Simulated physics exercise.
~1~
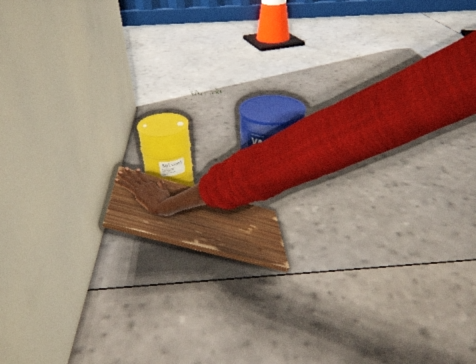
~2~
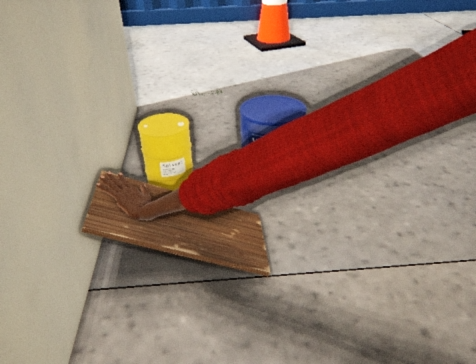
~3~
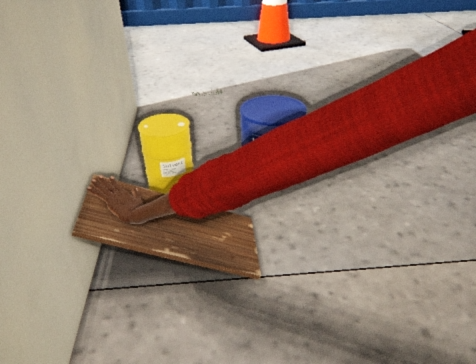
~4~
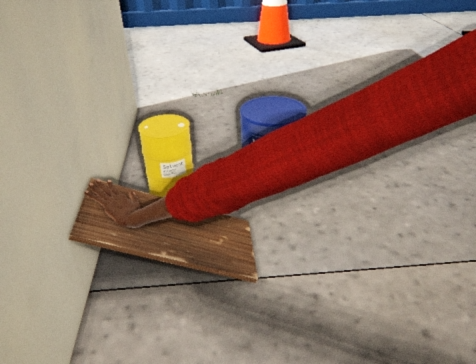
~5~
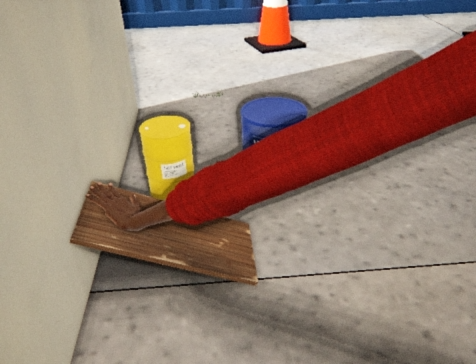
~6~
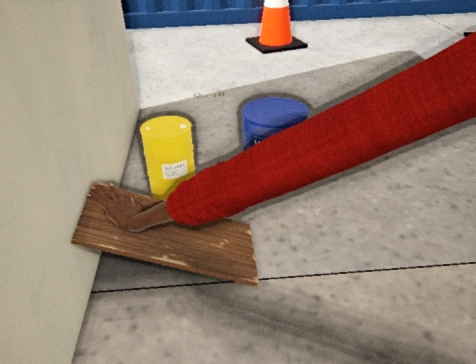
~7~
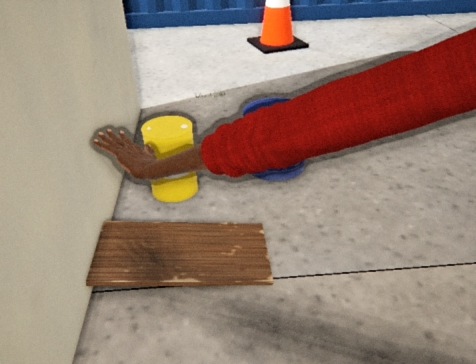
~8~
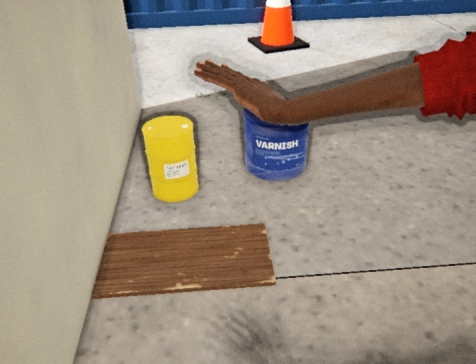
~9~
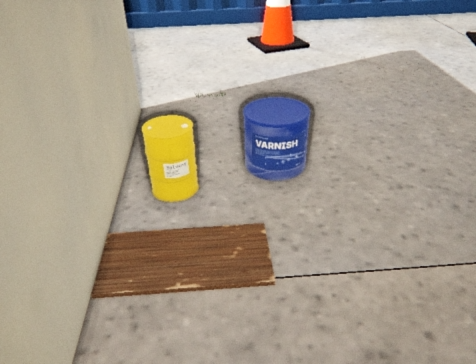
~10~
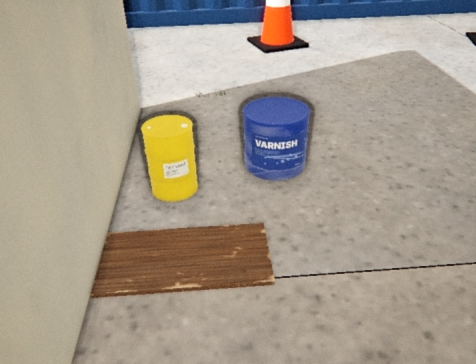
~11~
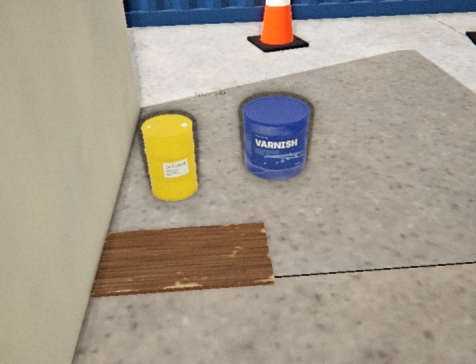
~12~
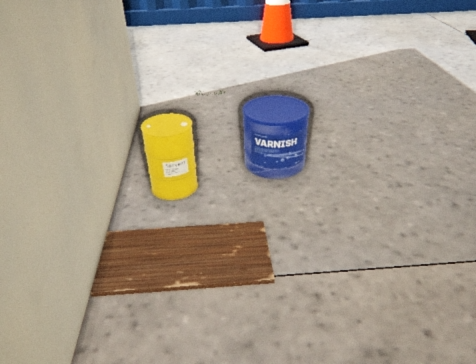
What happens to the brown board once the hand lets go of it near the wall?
It slides down and ends up lying low on the floor at the foot of the wall, in front of the yellow canister and blue pail.
